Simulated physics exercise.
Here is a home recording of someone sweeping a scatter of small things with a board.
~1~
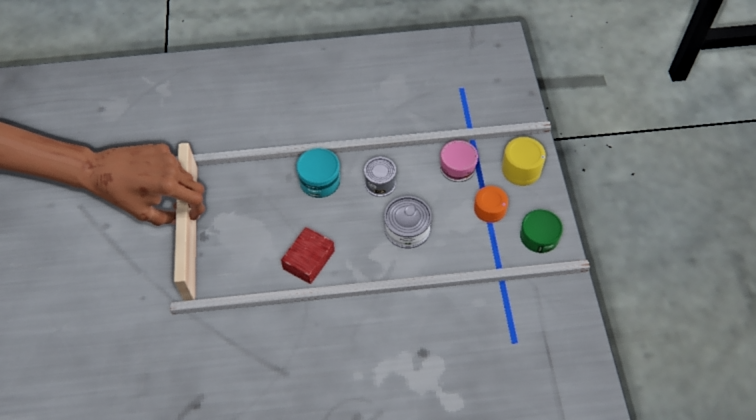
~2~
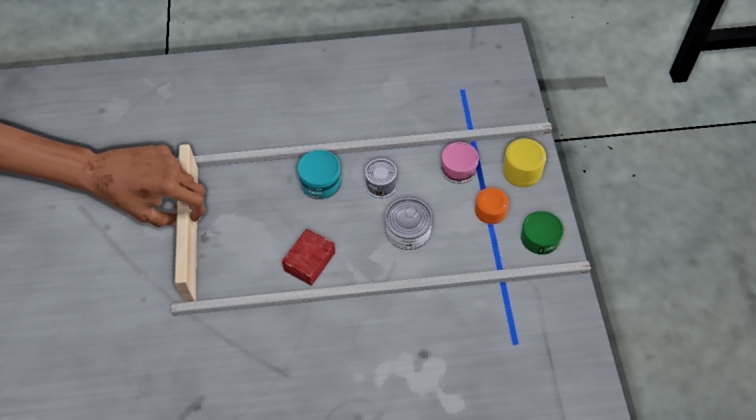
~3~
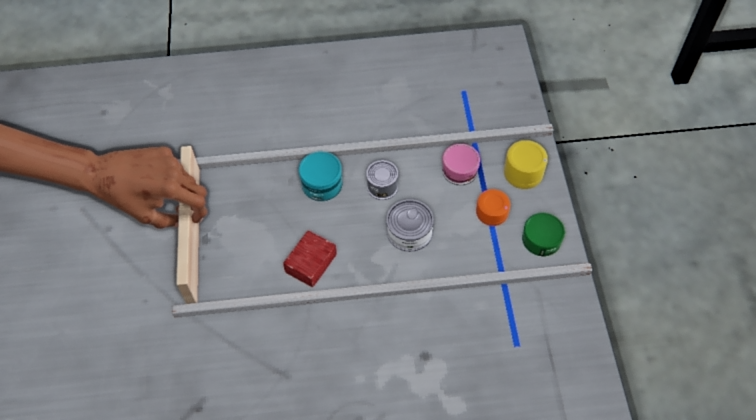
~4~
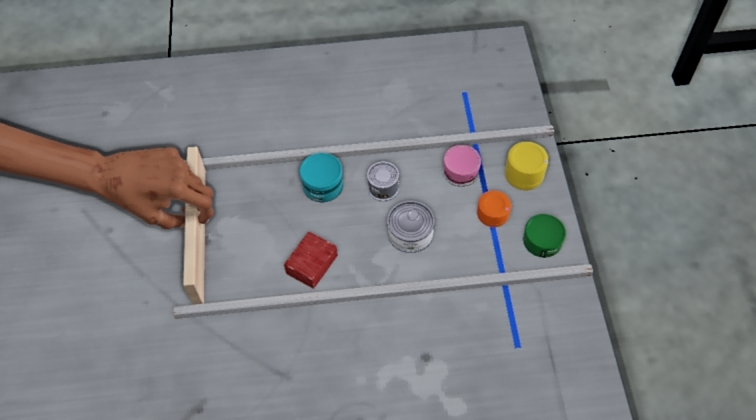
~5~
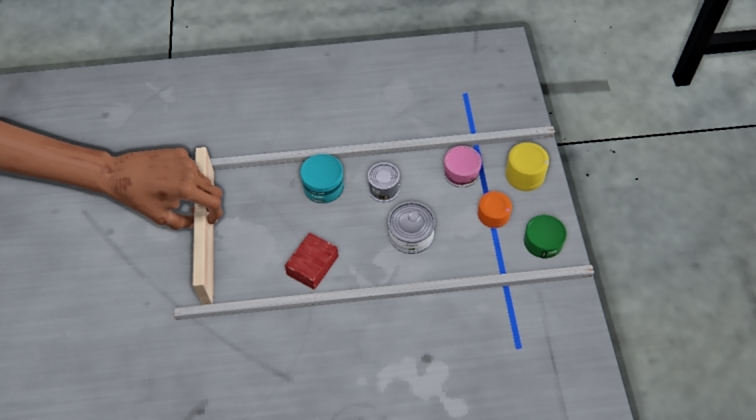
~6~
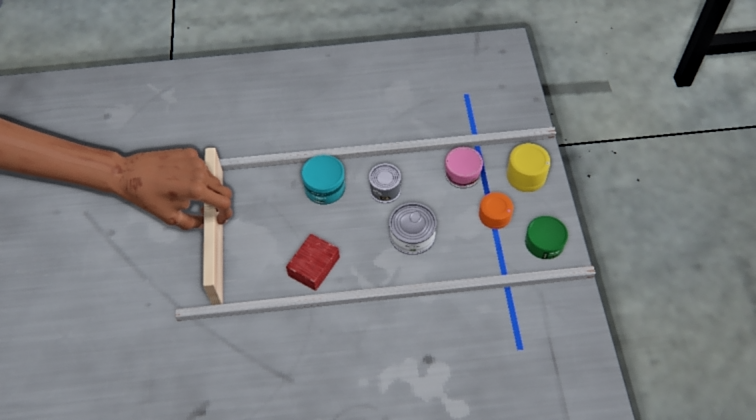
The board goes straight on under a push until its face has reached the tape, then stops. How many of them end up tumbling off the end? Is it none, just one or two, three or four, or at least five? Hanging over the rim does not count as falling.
The pieces that drop number fewer than three, yet some.
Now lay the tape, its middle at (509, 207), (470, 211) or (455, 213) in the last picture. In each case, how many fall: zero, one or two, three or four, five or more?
One after another: Three to four; no fall at all; no fall at all.
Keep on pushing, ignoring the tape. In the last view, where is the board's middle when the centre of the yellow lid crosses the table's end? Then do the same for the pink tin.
The middle is at (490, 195) when it's the yellow lid, and at (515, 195) when it's the pink tin.
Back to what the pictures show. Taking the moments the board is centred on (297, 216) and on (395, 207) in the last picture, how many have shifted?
Moved so far: 1, later 4.
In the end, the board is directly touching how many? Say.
3 touch it.
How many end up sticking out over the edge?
My count gives 2.
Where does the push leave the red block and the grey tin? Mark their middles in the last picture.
Final pixels, roughly: (514, 233) for the first, (505, 193) for the other.
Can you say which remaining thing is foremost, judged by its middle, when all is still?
Answer: The yellow lid.
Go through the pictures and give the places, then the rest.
The first frame shows green tub (541, 231); yellow lid (523, 162); orange lid (491, 204); board (186, 220); tape (486, 203).
The second frame shows yellow lid (524, 163); white pot (409, 224).
The third frame shows orange lid (493, 208); board (189, 223).
The fourth frame shows green tub (544, 236); pink tin (461, 166).
The fifth frame shows yellow lid (527, 167); turquoise tub (323, 179).
The sixth frame shows green tub (546, 238); yellow lid (528, 168); orange lid (496, 211); board (213, 225); tape (491, 209).
Soon after, none off yet; green tub at rest near (546, 238); yellow lid at rest near (528, 168); orange lid at rest near (496, 211).
After that, none off yet; green tub at rest near (546, 238); yellow lid at rest near (528, 168); orange lid moving near (500, 210).
In the end, the number that fall off is one or two; gone, orange lid.
